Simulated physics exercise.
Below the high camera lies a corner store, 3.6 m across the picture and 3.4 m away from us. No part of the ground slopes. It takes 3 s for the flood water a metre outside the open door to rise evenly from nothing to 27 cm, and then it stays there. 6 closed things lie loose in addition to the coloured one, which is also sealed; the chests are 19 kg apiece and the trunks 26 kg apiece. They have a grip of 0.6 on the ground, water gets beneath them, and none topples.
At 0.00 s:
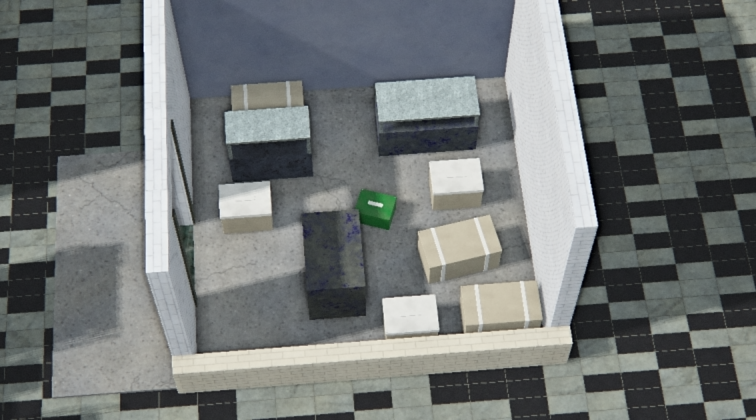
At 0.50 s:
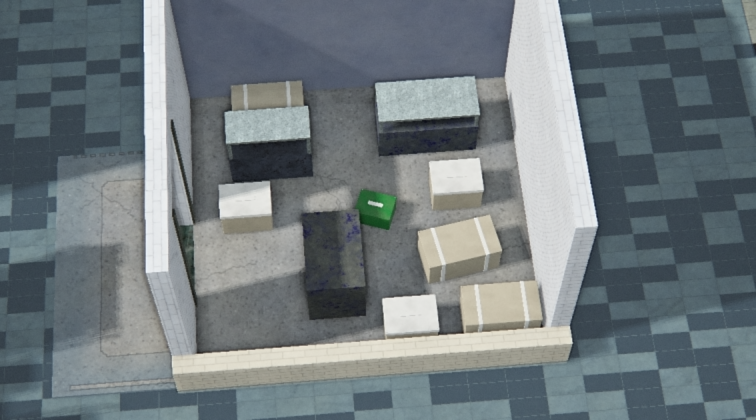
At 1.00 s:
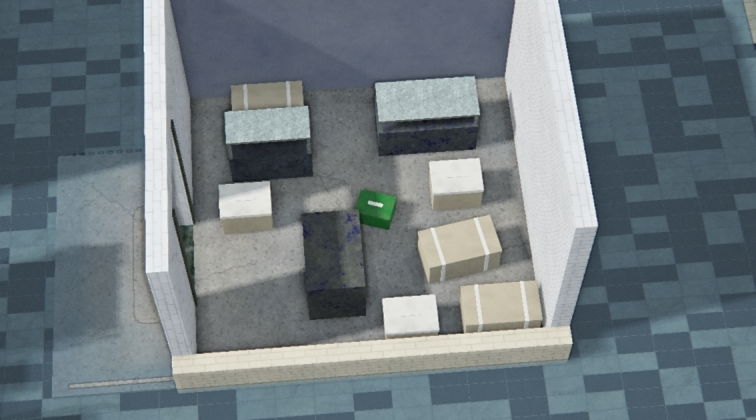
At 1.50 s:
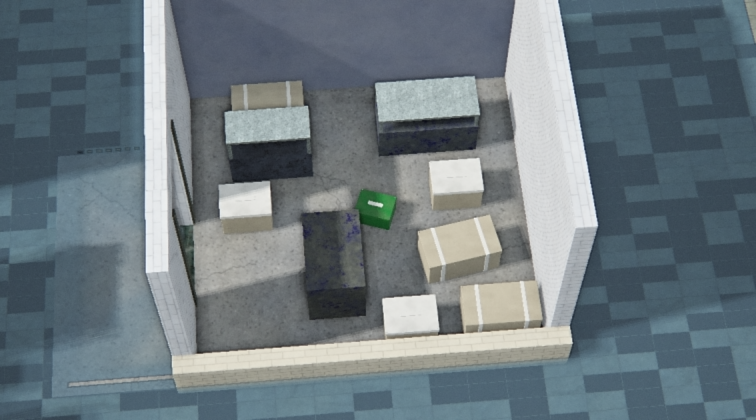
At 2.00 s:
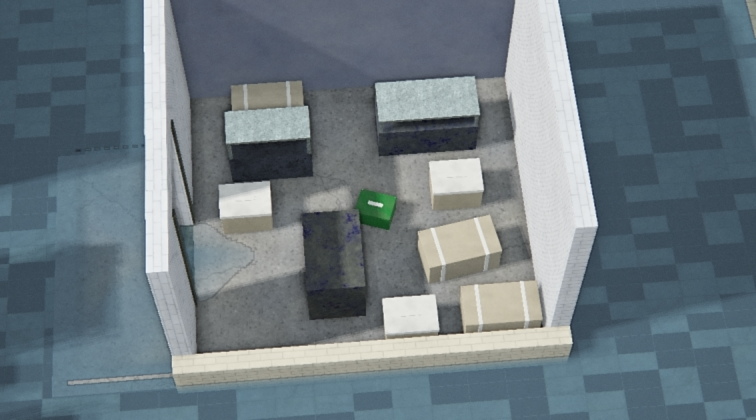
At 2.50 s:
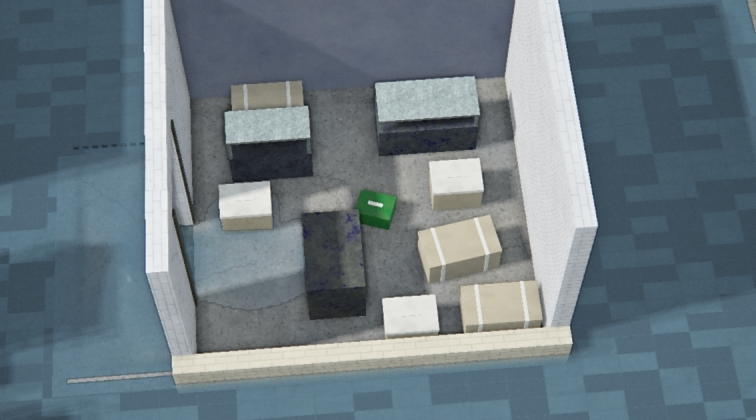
A small open-topped store room with pale walls and a grey floor is seen from high above by a still camera. Two glass-topped dark counters stand at the back, a dark block near the centre beside a small green box, with white boxes and pale-striped tan ones around them. Bluish water spreads over the tiled ground outside, then enters through the left wall's opening and widens across the floor, while the boxes stay still.
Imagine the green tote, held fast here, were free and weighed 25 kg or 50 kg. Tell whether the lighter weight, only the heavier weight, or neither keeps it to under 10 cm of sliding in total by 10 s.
Answer: The lighter weight suffices.
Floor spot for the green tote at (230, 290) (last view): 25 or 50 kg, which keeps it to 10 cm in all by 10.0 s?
Only the larger holds.
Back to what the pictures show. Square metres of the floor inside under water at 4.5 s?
7.0 m2.
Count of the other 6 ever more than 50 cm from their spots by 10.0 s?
My count gives 0.
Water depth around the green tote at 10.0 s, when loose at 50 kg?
13 cm, roughly.
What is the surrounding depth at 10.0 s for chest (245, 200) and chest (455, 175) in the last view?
I'd put it at 14 cm and 13 cm respectively.
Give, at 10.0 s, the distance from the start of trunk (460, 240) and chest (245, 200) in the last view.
30 cm, 50 cm.
After 3.5 s the green tote would be 0 cm from its start with 25 kg and 0 cm from its start with 50 kg; 4 cm of water round it then.
After 4.5 s the green tote would be 0 cm from its start with 25 kg and 0 cm from its start with 50 kg; 6 cm of water round it then.
After 7.0 s the green tote would be 0 cm from its start with 25 kg and 0 cm from its start with 50 kg; 7 cm of water round it then.
After 10.0 s the green tote would be 1 cm from its start with 25 kg and 0 cm from its start with 50 kg; 13 cm of water round it then.
